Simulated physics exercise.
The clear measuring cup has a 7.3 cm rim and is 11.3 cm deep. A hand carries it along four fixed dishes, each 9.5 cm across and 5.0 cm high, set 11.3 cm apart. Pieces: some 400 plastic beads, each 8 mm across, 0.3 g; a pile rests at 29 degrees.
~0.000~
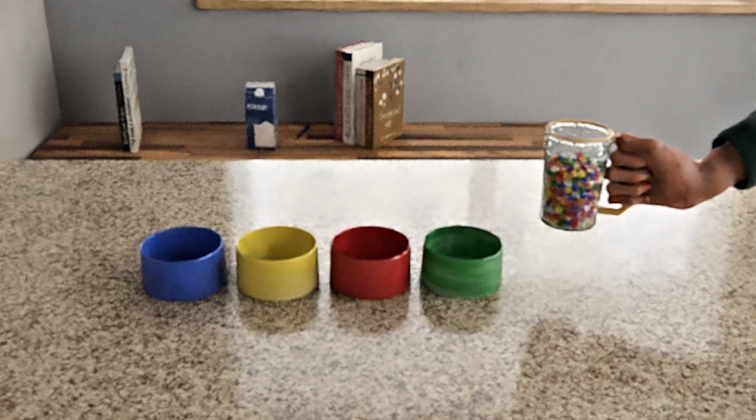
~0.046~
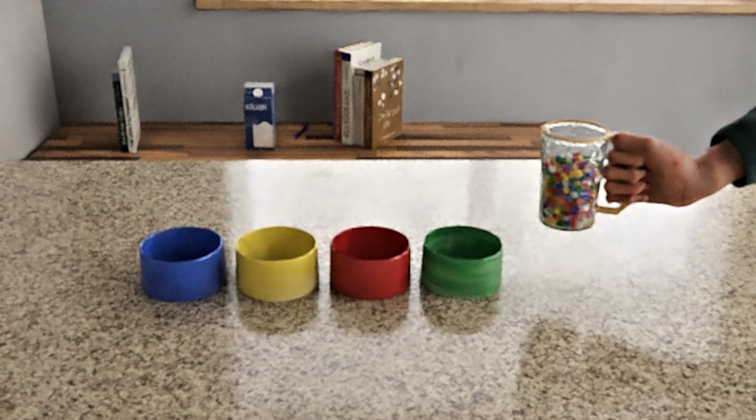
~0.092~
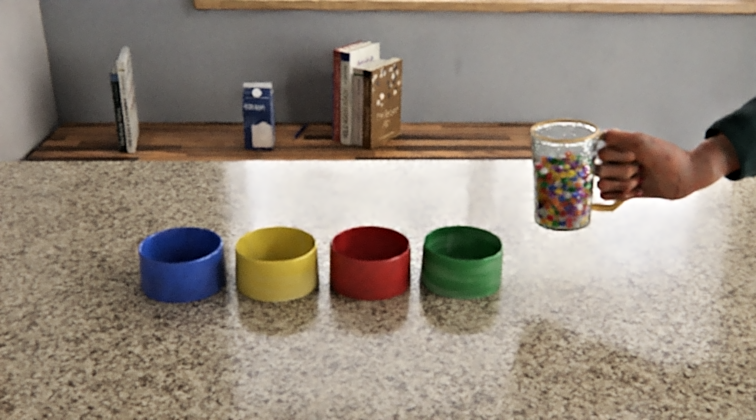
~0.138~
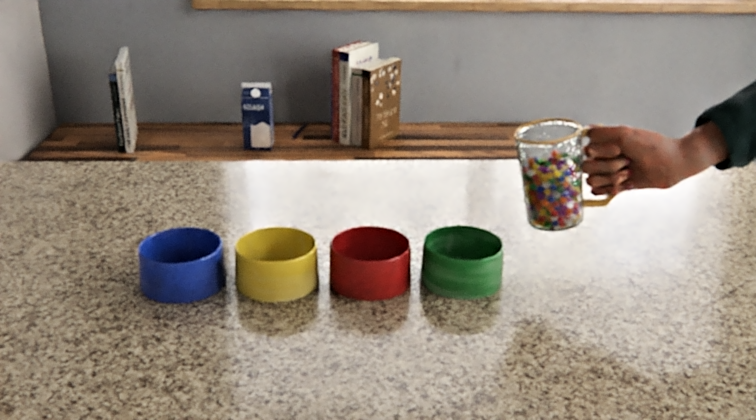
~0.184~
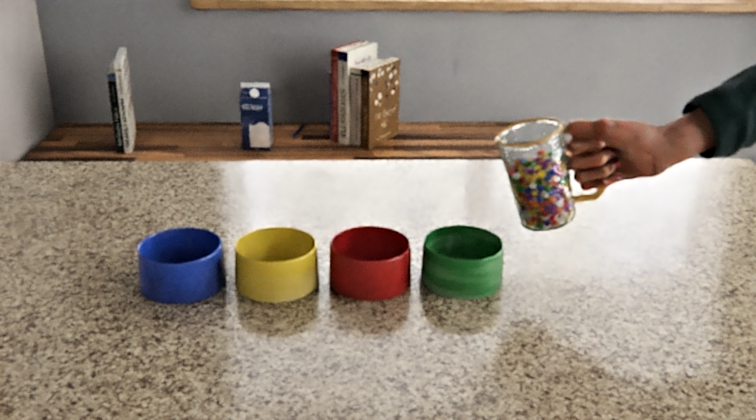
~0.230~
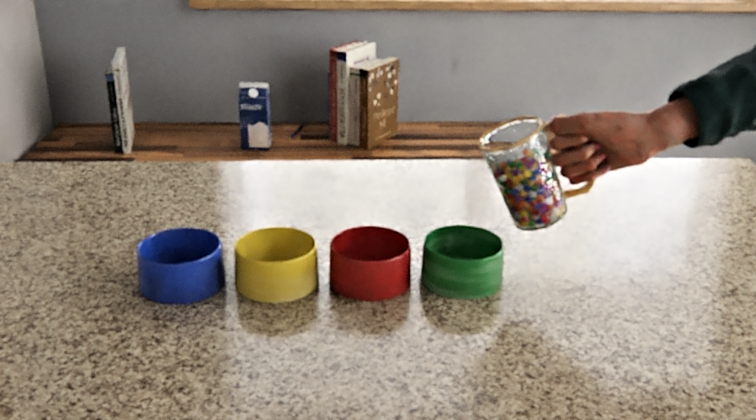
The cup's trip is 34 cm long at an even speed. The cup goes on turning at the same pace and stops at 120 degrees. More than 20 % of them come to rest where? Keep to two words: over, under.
Red dish: It will get a share not bigger than a fifth, blue dish: It will get a share bigger than a fifth, green dish: It will get a share not bigger than a fifth, yellow dish: It will get a share bigger than a fifth, counter: It will get a share bigger than a fifth.
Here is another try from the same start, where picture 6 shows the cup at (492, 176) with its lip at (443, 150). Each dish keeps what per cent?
Dish by dish: Red 0 percent, blue 50 percent, green 0 percent, yellow 10 percent.
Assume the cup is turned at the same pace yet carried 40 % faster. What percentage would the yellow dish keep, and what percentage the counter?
Yellow: 10; counter: 40.
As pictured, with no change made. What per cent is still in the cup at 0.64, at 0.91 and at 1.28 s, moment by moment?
Roughly 100, then 85, then 0.
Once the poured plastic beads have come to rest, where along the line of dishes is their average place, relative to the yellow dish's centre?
Close to 7 cm, shifted leftward.
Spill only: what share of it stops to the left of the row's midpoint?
Roughly 100 per cent.
After 0.64 s, tilt 82 degrees; cup holds 100 %.
Then, at 0.91 s, tilt 118 degrees; cup holds 85 %, yellow 15 %.
After 1.28 s, tilt 120 degrees; cup holds 0 %, blue 30 %, yellow 35 %.
By 2.2 s all is still; red 0 %, blue 30 %, green 0 %, yellow 35 %, counter 35 %.
